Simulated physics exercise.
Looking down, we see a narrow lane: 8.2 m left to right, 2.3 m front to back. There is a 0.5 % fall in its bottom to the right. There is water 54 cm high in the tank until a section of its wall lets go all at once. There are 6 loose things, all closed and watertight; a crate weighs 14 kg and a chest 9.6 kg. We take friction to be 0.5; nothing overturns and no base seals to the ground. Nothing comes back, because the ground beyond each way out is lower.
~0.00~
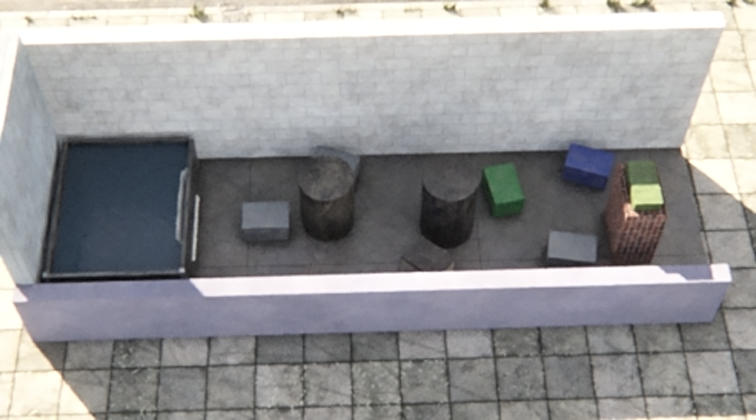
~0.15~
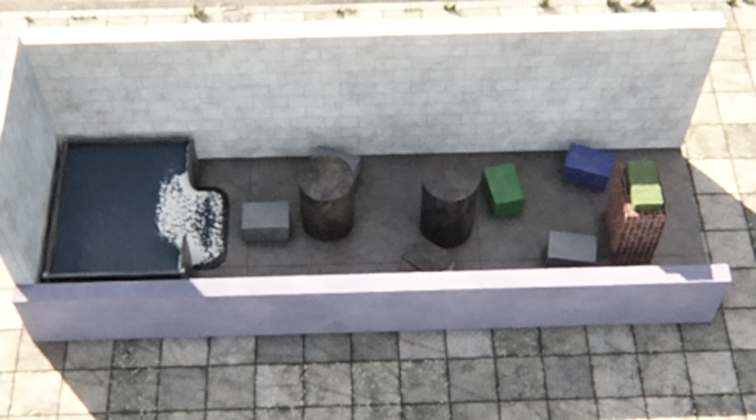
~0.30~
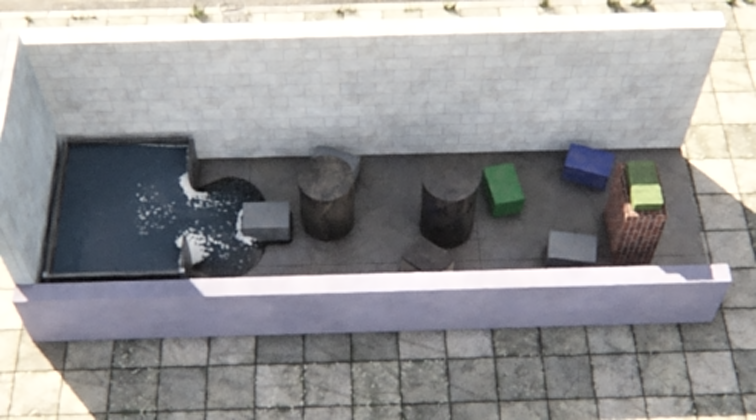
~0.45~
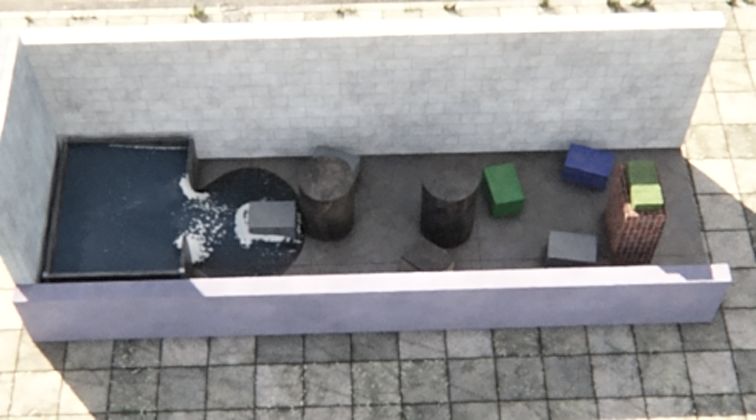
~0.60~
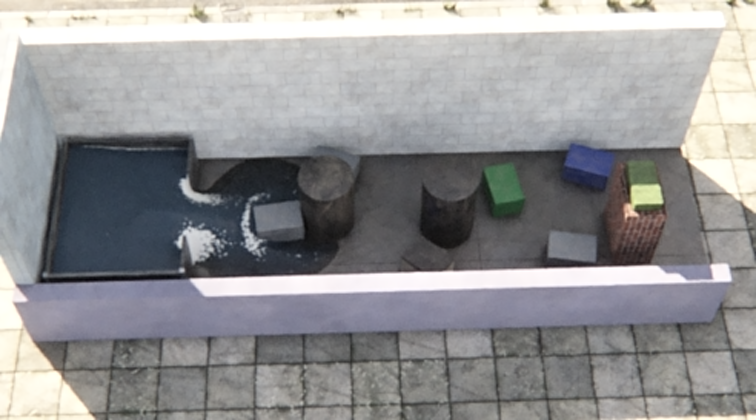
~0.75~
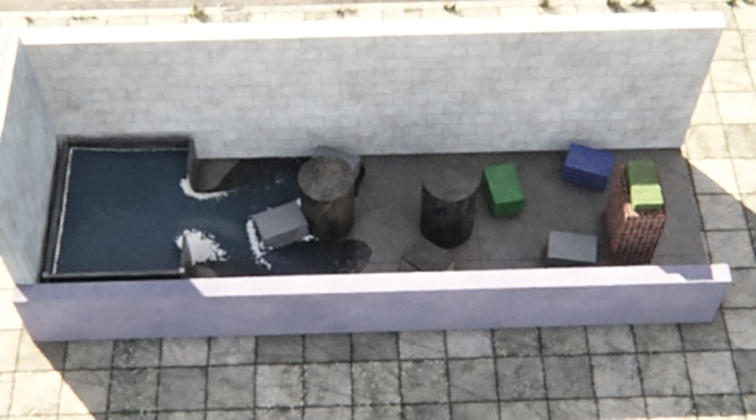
Dark water pours from a tank on the left and spreads rightward, nudging a gray block.
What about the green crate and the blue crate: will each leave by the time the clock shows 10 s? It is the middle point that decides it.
In order: The green crate is flushed out; the blue crate is flushed out.
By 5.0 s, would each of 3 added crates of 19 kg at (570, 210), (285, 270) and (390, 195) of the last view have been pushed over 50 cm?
Sequence of outcomes: Does not cross it, crosses it, does not cross it.
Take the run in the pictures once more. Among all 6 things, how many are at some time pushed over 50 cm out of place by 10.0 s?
Tally: 6.
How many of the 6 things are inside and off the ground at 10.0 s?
1 at that moment.
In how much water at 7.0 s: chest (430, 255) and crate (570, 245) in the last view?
Some 7 cm at the first, some 8 cm at the second.
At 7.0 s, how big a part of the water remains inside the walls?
Around 74 per cent of the water is still in there.
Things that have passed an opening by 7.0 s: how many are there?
Tally so far: 4.
After 2.0 s the green crate is near (505, 183), 0.0 m from its start, aground; the blue crate is near (589, 160), 0.0 m from its start, aground; 0 of 6 are out; 0 afloat.
After 4.5 s the green crate is near (652, 180), 2.0 m from its start, aground; the blue crate has gone out; 1 of 6 are out; 4 afloat.
After 7.0 s the green crate has gone out; the blue crate has gone out; 4 of 6 are out; 2 afloat.
After 10.0 s the green crate has gone out; the blue crate has gone out; 5 of 6 are out; 1 afloat.
